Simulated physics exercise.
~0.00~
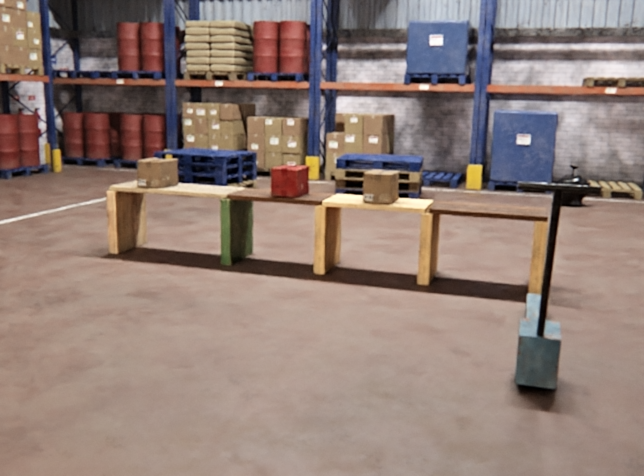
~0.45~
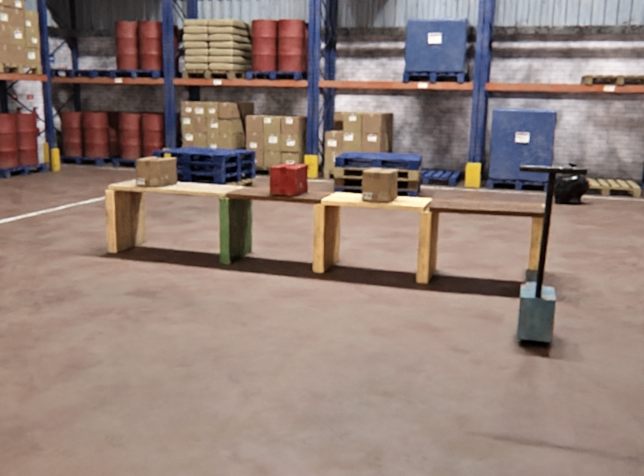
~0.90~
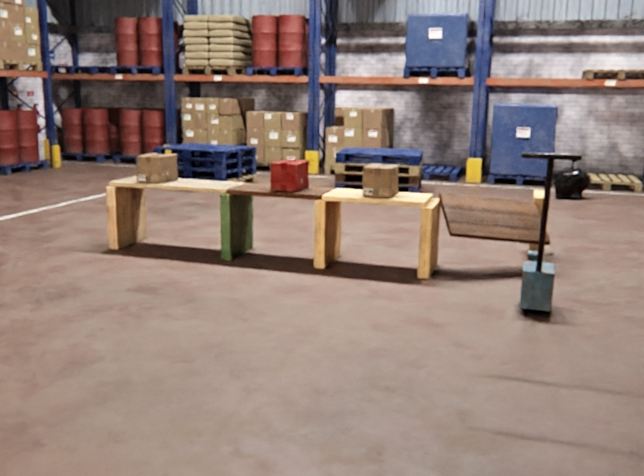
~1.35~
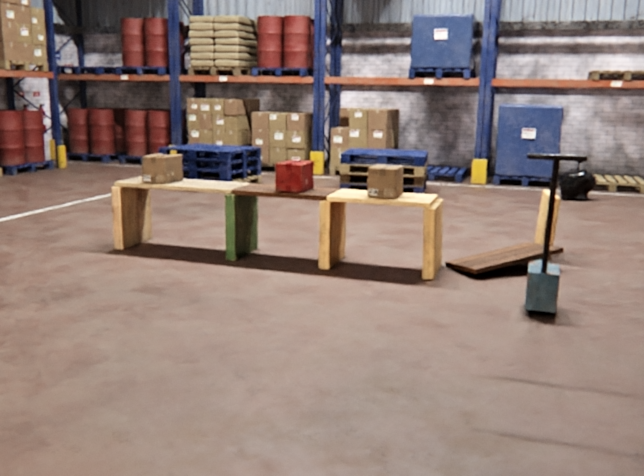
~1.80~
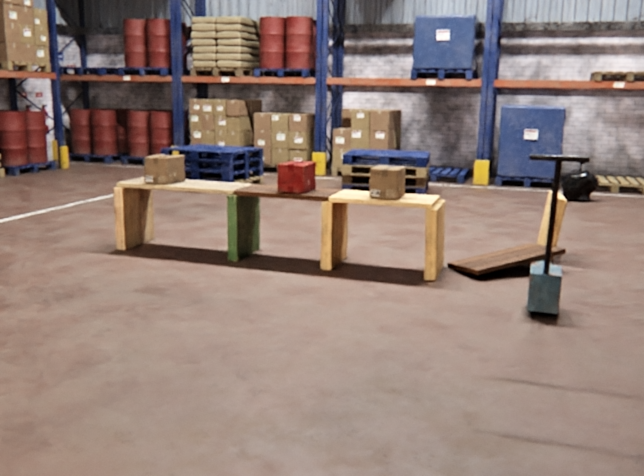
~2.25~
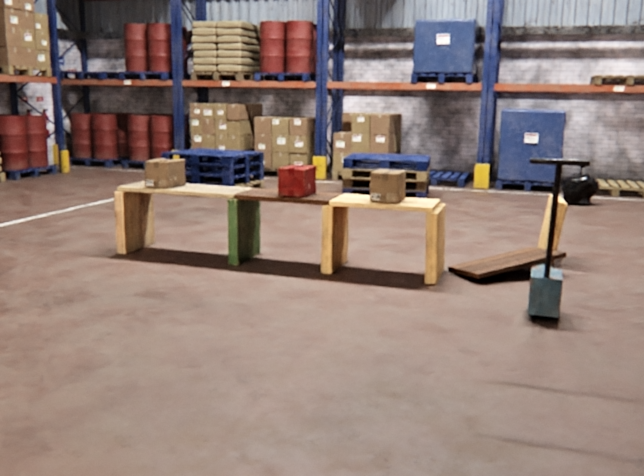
In the video, a jack moves up to the right end of a low row of boards on upright slabs, and the rightmost board drops to the floor, its end upright left leaning, while the other boards, the green upright and the red and brown cartons stay in place.
